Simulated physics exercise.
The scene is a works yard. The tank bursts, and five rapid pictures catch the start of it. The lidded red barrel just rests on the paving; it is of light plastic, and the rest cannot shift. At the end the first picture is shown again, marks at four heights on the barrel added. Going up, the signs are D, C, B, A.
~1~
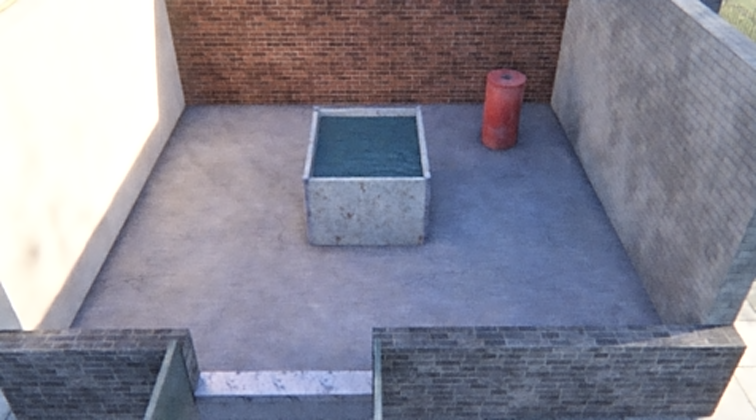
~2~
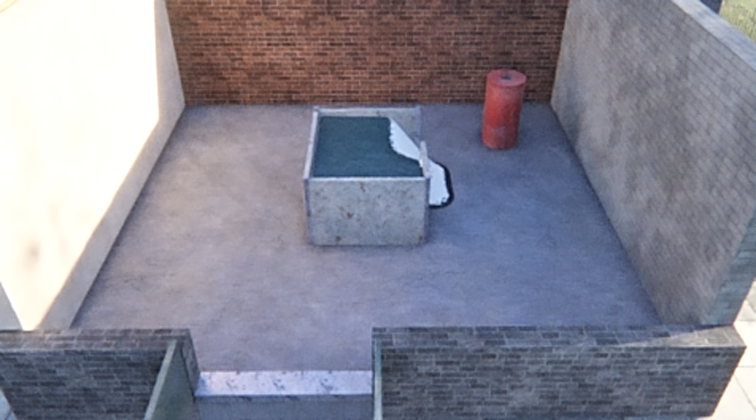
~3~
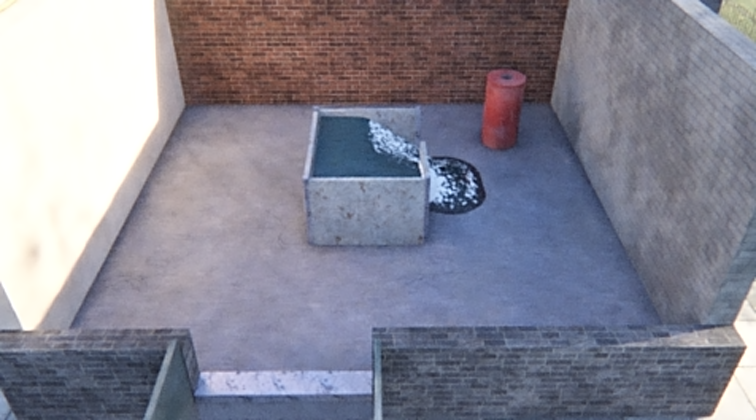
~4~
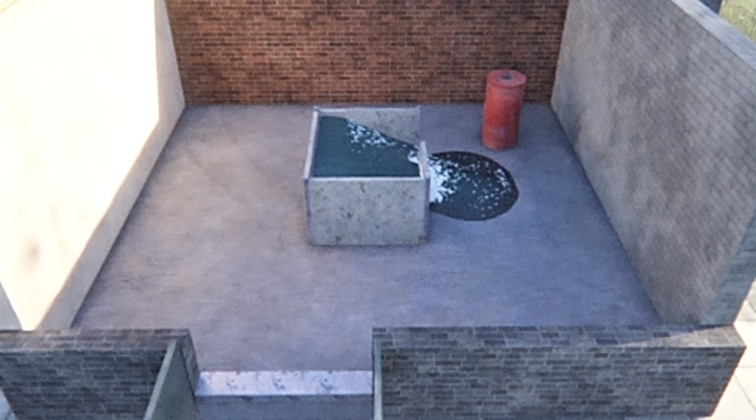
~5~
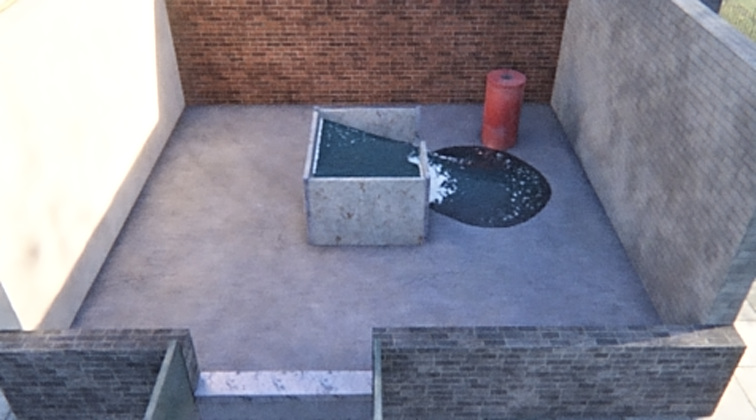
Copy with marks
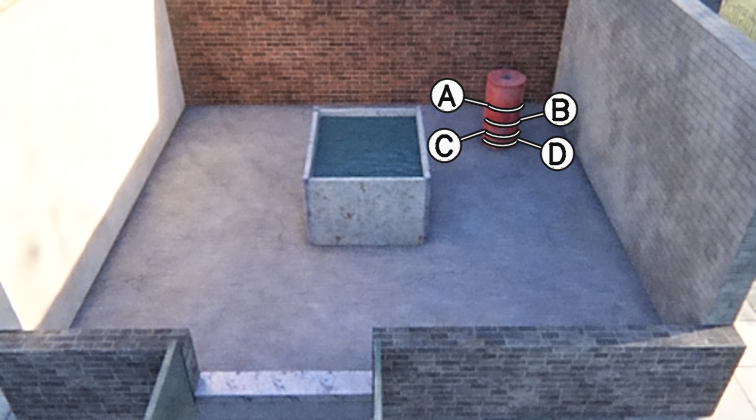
A concrete tank full of dark water stood in a walled yard, then water poured out of its right side, foaming white, and spread in a widening dark puddle toward the red barrel.
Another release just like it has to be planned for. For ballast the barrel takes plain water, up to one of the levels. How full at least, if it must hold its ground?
I would pick line B.
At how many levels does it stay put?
Two.
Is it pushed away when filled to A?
No, not at all.
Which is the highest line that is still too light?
It is C.
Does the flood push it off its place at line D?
Yes.
On the marked copy, A at (507, 110); B at (505, 125); C at (503, 137); D at (502, 145); from the bottom up D, C, B, A.
With A, it does not move.
With B, it shifts by a finger or two and stays.
With C, it is pushed about its own width away.
With D, it is pushed about 4 times its own width away.
